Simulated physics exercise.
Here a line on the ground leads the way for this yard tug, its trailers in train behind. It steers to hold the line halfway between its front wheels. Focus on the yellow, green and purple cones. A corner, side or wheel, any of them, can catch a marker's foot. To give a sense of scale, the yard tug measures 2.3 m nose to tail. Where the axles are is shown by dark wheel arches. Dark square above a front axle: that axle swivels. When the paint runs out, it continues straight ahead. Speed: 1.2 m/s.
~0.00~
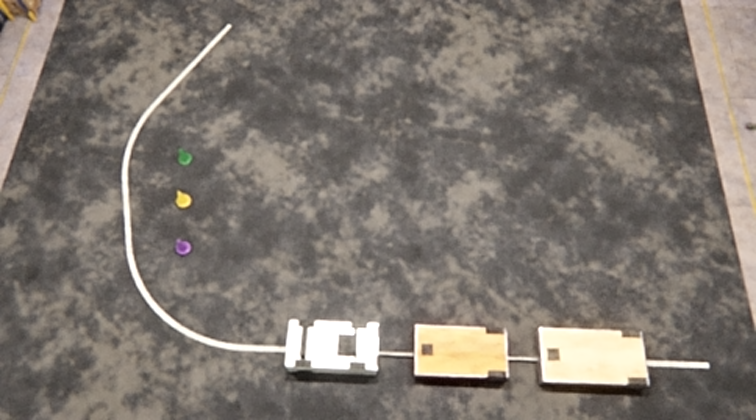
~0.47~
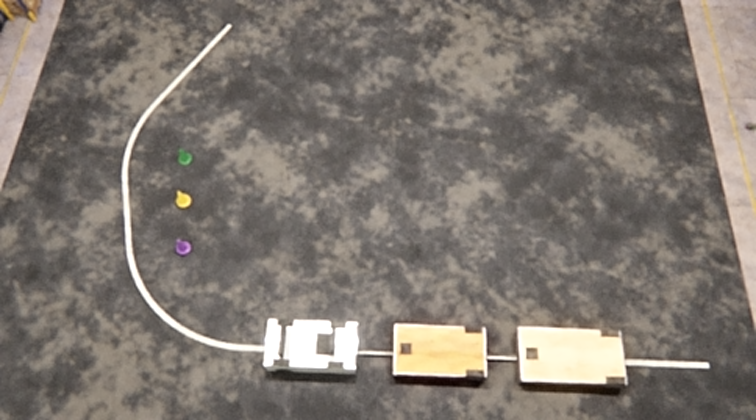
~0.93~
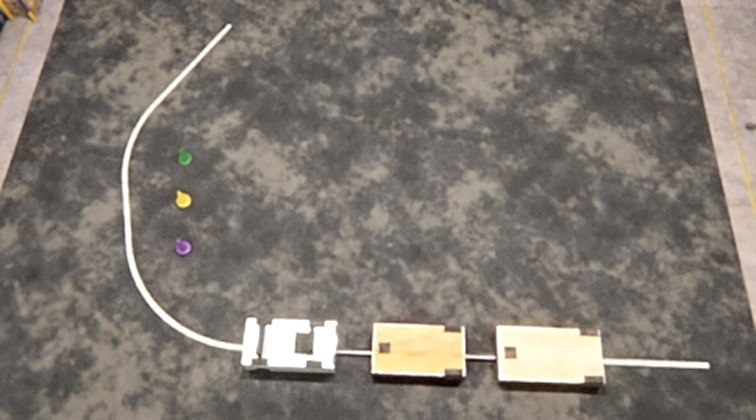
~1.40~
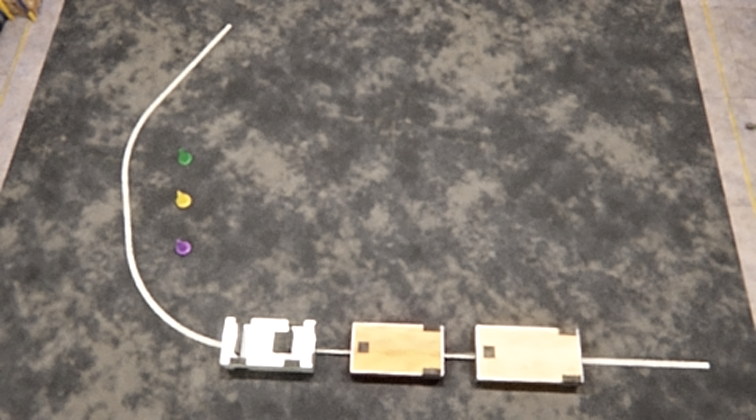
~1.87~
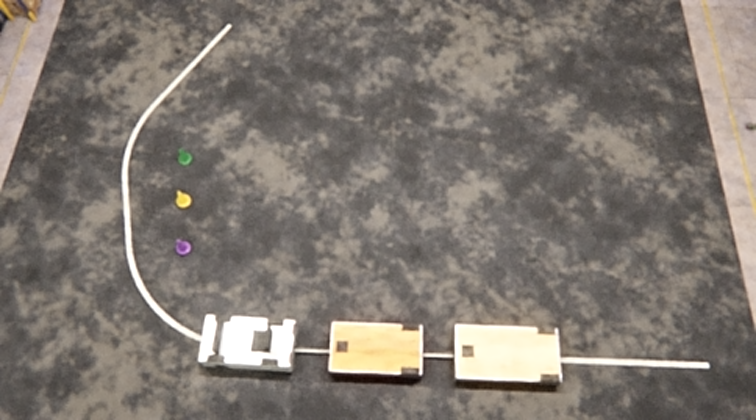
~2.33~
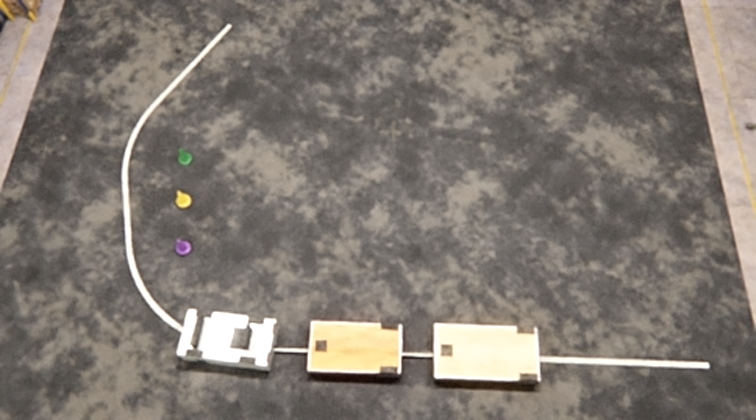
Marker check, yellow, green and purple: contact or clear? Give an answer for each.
Yellow contact, green contact, purple contact.
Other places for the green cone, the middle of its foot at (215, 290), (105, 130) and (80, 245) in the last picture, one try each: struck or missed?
Place one: Contact; place two: No contact; place three: No contact.
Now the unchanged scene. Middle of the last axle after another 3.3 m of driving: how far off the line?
Roughly 0 centimetres from the line.
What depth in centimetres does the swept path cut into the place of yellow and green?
Results - yellow 10, green 10.
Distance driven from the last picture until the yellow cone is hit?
13.0 m.
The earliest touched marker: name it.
The answer is purple.
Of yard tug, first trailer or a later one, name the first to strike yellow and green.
Yellow: A trailer behind it; green: A trailer behind it.
After 8.7 s, the last axle is at (267, 328) of the last picture, 40 cm off the line; the first trailer has hit purple.
After 13.1 s, the last axle is at (159, 230) of the last picture, 105 cm off the line; the second trailer has hit yellow.
After 14.6 s, the last axle is at (151, 182) of the last picture, 95 cm off the line; the second trailer has hit green.
After 20.2 s, the last axle is at (225, 22) of the last picture, 20 cm off the line; 3 of 3 struck in all.
